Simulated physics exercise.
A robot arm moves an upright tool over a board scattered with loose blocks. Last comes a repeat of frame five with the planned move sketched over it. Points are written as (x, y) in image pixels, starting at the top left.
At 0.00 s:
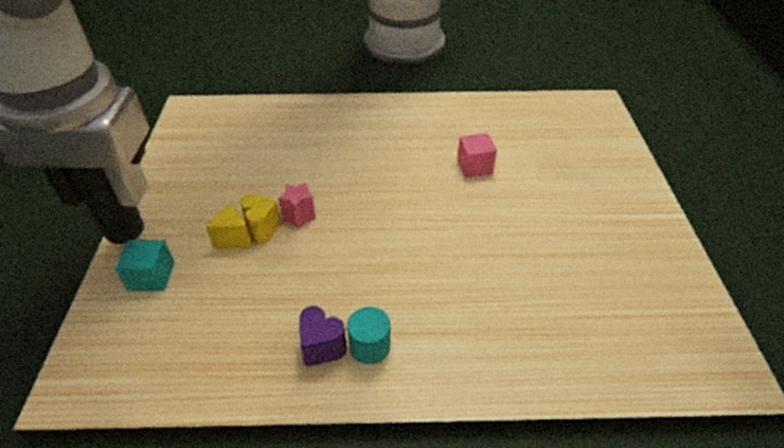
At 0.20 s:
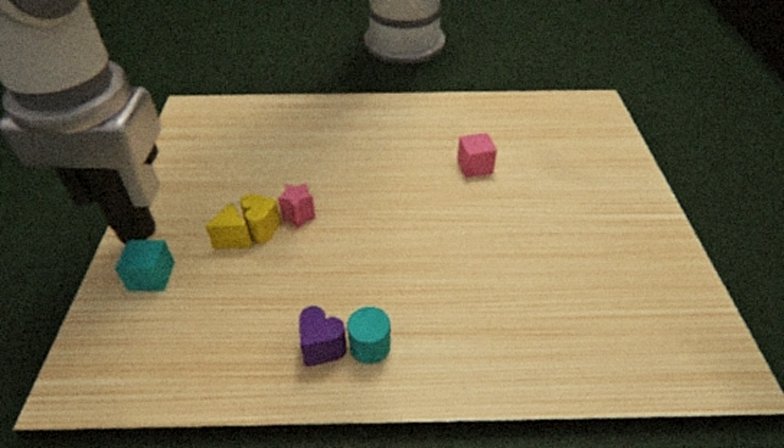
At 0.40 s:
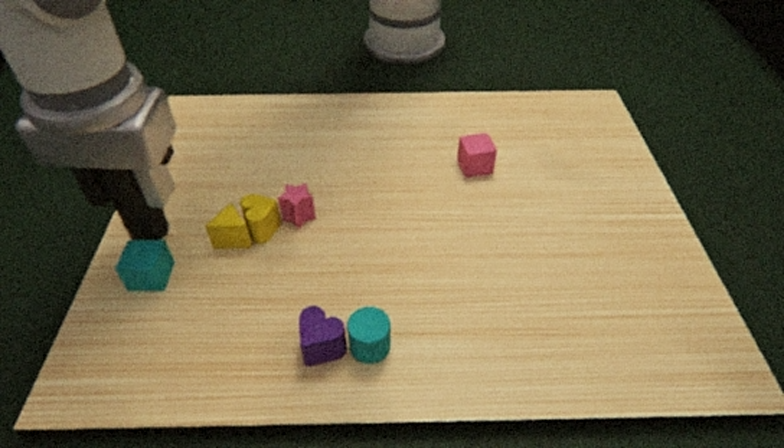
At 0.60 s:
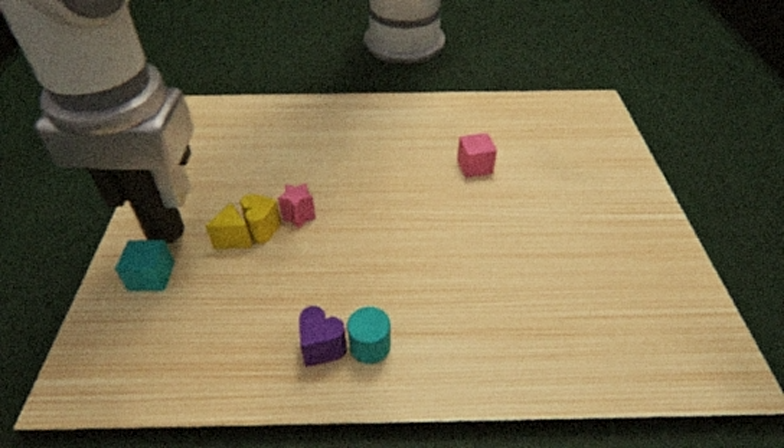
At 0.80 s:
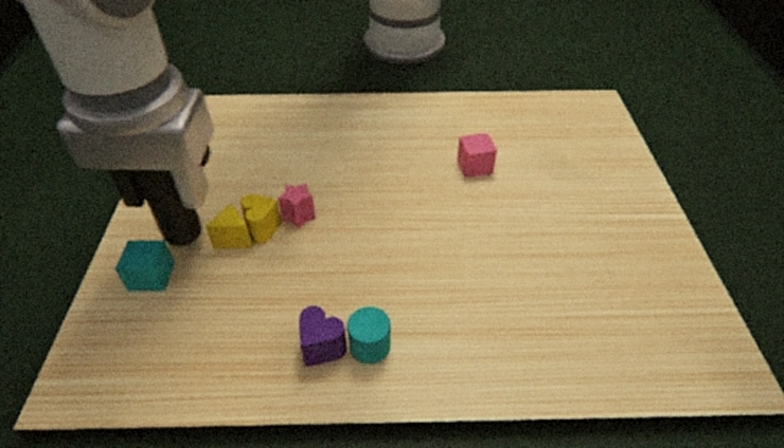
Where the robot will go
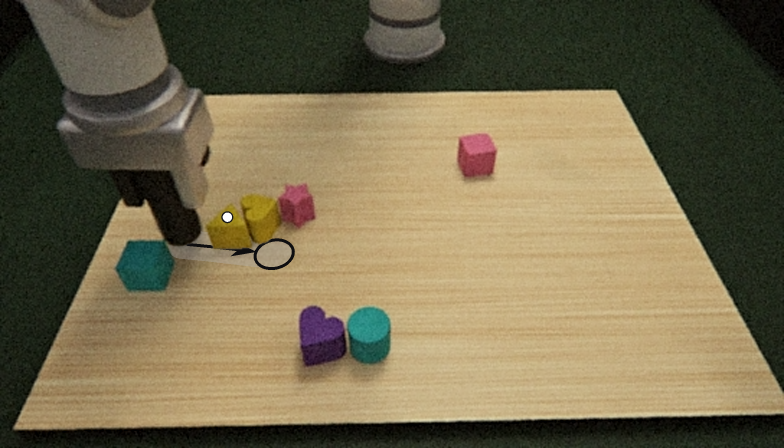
Robot arm sliding its dark tool rightward behind a turquoise block toward yellow blocks, while all the scattered blocks stay still.
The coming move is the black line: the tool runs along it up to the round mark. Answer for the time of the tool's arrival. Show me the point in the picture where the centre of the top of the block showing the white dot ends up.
About (301, 225).
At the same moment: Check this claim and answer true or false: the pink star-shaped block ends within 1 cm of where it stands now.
This is true.
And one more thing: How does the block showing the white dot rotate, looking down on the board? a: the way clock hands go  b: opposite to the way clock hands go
That would be b.
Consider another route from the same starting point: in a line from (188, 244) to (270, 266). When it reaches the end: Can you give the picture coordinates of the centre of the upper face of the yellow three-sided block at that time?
Around pixel (284, 222).
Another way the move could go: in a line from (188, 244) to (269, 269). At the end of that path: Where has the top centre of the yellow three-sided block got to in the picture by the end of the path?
Around pixel (280, 224).
Drawn move, straight from (188, 244) to (274, 254); the dot is on the yellow three-sided block.
What follows on the original path. Halfway along, tool (228, 238); yellow three-sided block (256, 223), turned 35° anticlockwise; yellow heart (264, 203), turned 35° anticlockwise.
At the end, tool (272, 243); turquoise square piece still; yellow three-sided block (301, 225), turned 50° anticlockwise; yellow heart (265, 202), turned 45° anticlockwise; pink star-shaped block still.
